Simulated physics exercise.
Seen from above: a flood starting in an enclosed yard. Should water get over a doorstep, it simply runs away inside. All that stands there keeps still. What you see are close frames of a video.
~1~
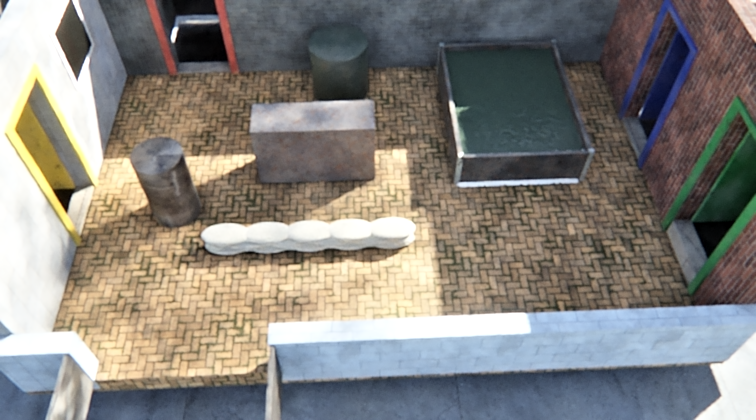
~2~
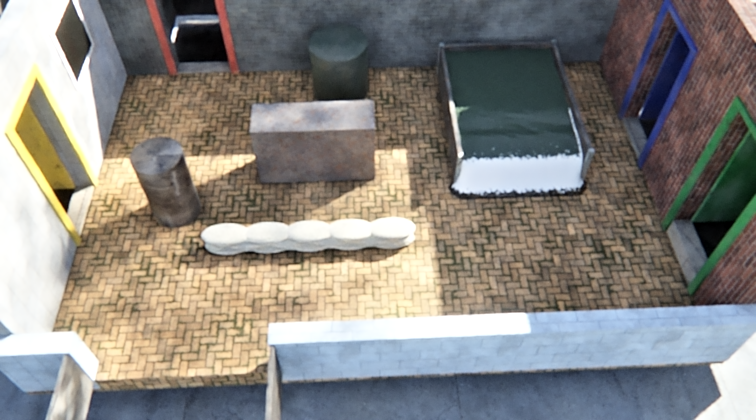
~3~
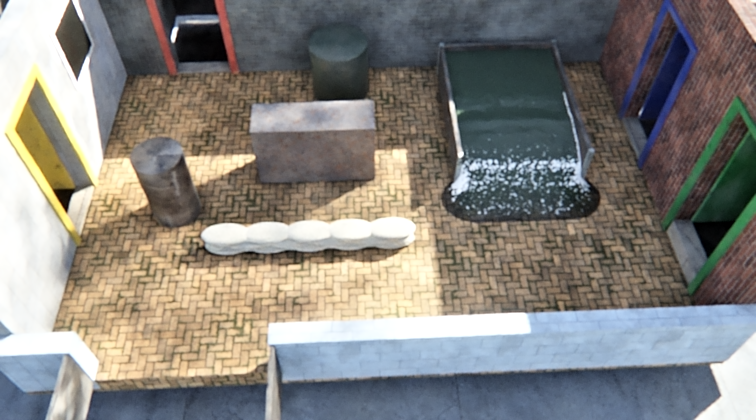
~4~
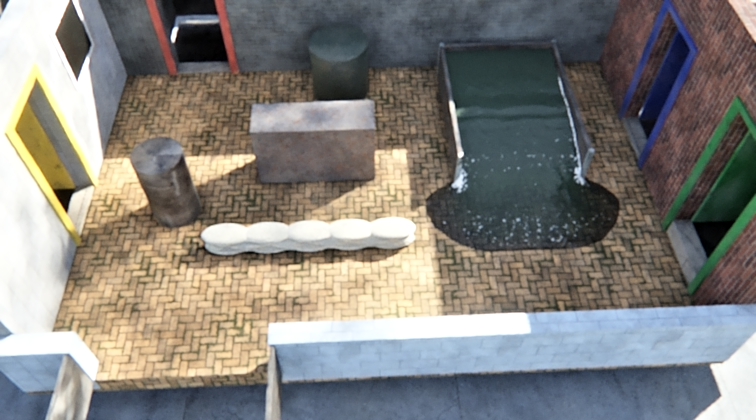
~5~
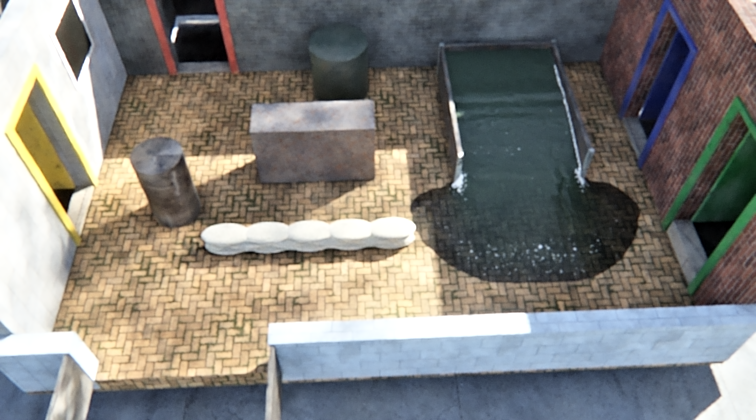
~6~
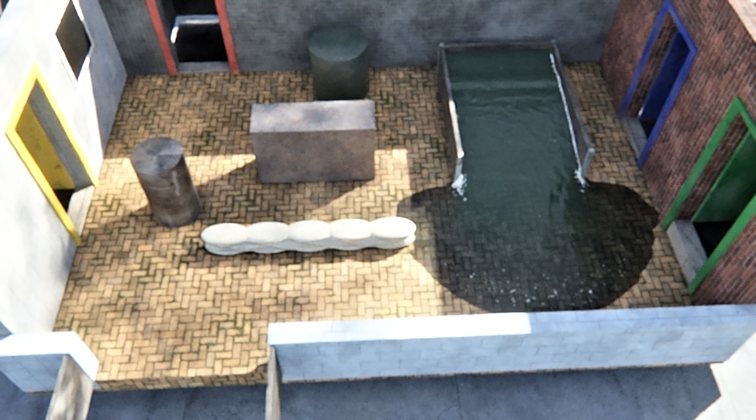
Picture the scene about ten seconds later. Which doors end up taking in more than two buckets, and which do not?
Green door: Inside the limit. Blue door: Past the limit. Red door: Inside the limit. Yellow door: Inside the limit.
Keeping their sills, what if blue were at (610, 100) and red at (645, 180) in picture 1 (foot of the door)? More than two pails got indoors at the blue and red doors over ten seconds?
Blue: Exceeds the limit. Red: Exceeds the limit.
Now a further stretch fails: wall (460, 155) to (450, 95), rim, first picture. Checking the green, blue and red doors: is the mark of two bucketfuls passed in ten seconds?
The green door falls short, the blue door falls short and the red door exceeds the limit.
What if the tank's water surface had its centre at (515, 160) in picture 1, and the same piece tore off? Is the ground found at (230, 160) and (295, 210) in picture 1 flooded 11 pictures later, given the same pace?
The first spot is left dry, the second left dry.
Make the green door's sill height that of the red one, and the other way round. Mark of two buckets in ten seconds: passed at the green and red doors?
The green door exceeds the limit, while the red door stays within the limit.
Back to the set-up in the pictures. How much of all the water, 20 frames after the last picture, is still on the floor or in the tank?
Roughly 100 out of every hundred parts.
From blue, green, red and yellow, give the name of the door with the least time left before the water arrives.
The green-painted one, I reckon.
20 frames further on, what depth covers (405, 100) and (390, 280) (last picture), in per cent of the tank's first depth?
The first spot is at about 0 percent, the second at about 14 percent.
A moment on, water covers 25 % of the floor; the green door wet at the sill, nothing in, the blue door not reached, the red door not reached, the yellow door not reached.
Next, water covers 30 % of the floor; the green door wet at the sill, nothing in, the blue door not reached, the red door not reached, the yellow door not reached.
Then, water covers 40 % of the floor; the green door wet at the sill, nothing in, the blue door not reached, the red door not reached, the yellow door not reached.
Later, water covers 65 % of the floor; the green door wet at the sill, nothing in, the blue door under two buckets in, the red door not reached, the yellow door under two buckets in.
In the end, water covers 90 % of the floor; the green door wet at the sill, nothing in, the blue door over two buckets in, the red door under two buckets in, the yellow door under two buckets in.
